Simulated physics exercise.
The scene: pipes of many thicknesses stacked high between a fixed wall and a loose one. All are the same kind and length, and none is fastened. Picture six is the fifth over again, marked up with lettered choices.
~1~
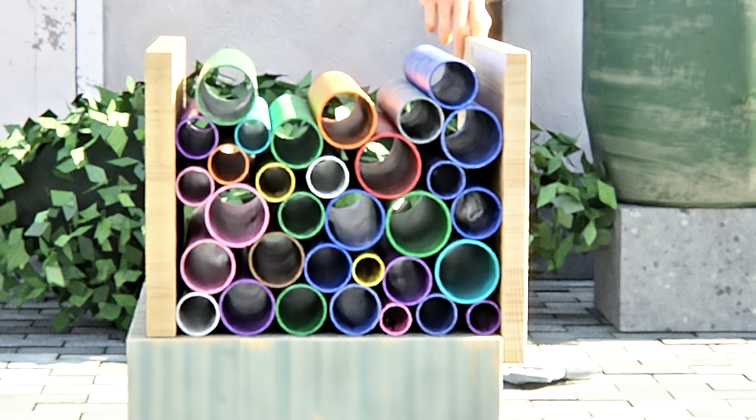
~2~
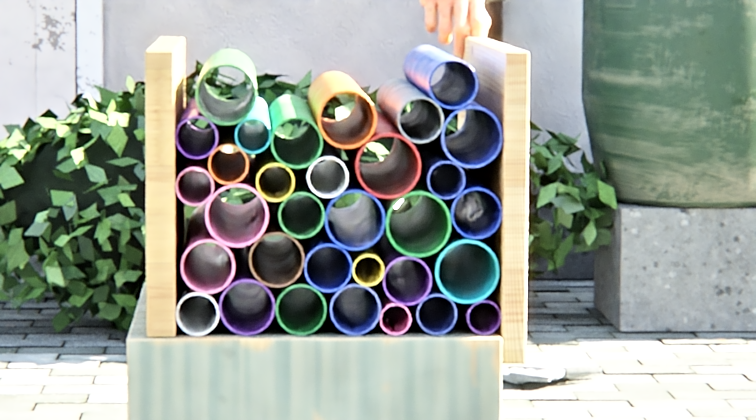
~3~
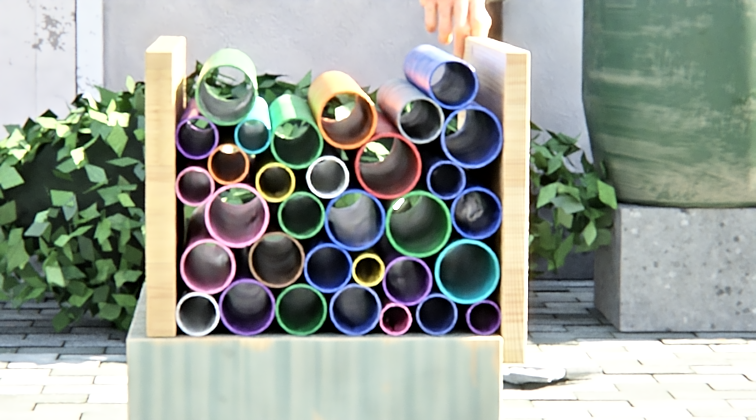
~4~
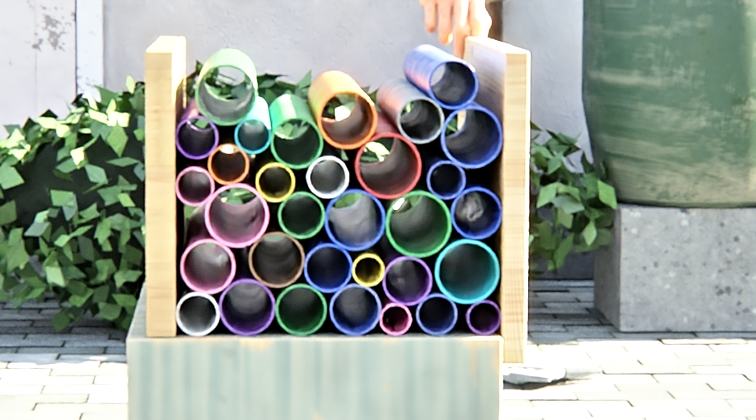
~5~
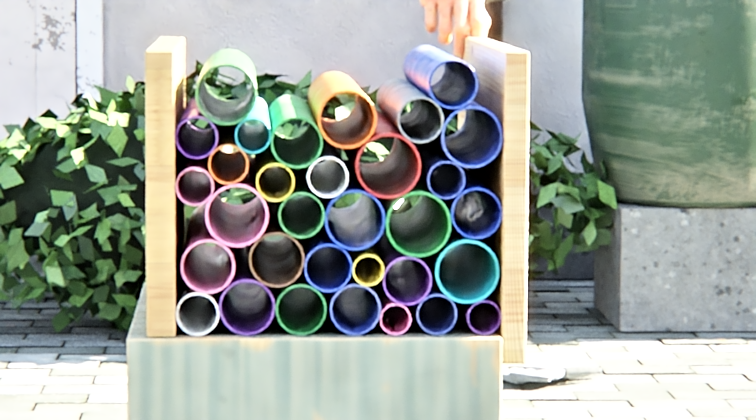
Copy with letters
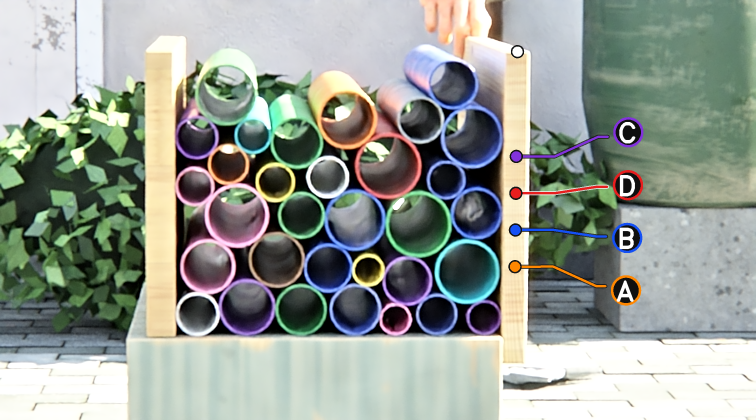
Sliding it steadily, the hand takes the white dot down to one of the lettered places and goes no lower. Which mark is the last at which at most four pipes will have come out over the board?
The lowest mark that will do is B.
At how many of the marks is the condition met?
The number is three.
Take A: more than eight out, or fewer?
At A, fewer than eight.
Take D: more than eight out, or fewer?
Fewer than eight.
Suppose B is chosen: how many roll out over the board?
The count is two.
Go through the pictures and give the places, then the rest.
The first picture shows a white pipe (328, 177); a green pipe (296, 143); a blue pipe (453, 84).
The second picture shows a blue pipe (453, 84); side board (489, 185).
The third picture shows a white pipe (198, 314).
The fourth picture shows a pink pipe (208, 267); a pink pipe (237, 216).
The fifth picture shows a white pipe (328, 177); a green pipe (296, 143); a blue pipe (453, 84).
On the marked copy, A at (515, 267); B at (515, 230); C at (516, 157); D at (516, 193); the white dot at (517, 52).
Taking B. A third of the way, top of the board (504, 132).
Two thirds of the way, top of the board (503, 225).
When it is over, top of the board (503, 228), two out over the board.
As for the rest, A five out over the board; C none out over the board; D none out over the board.
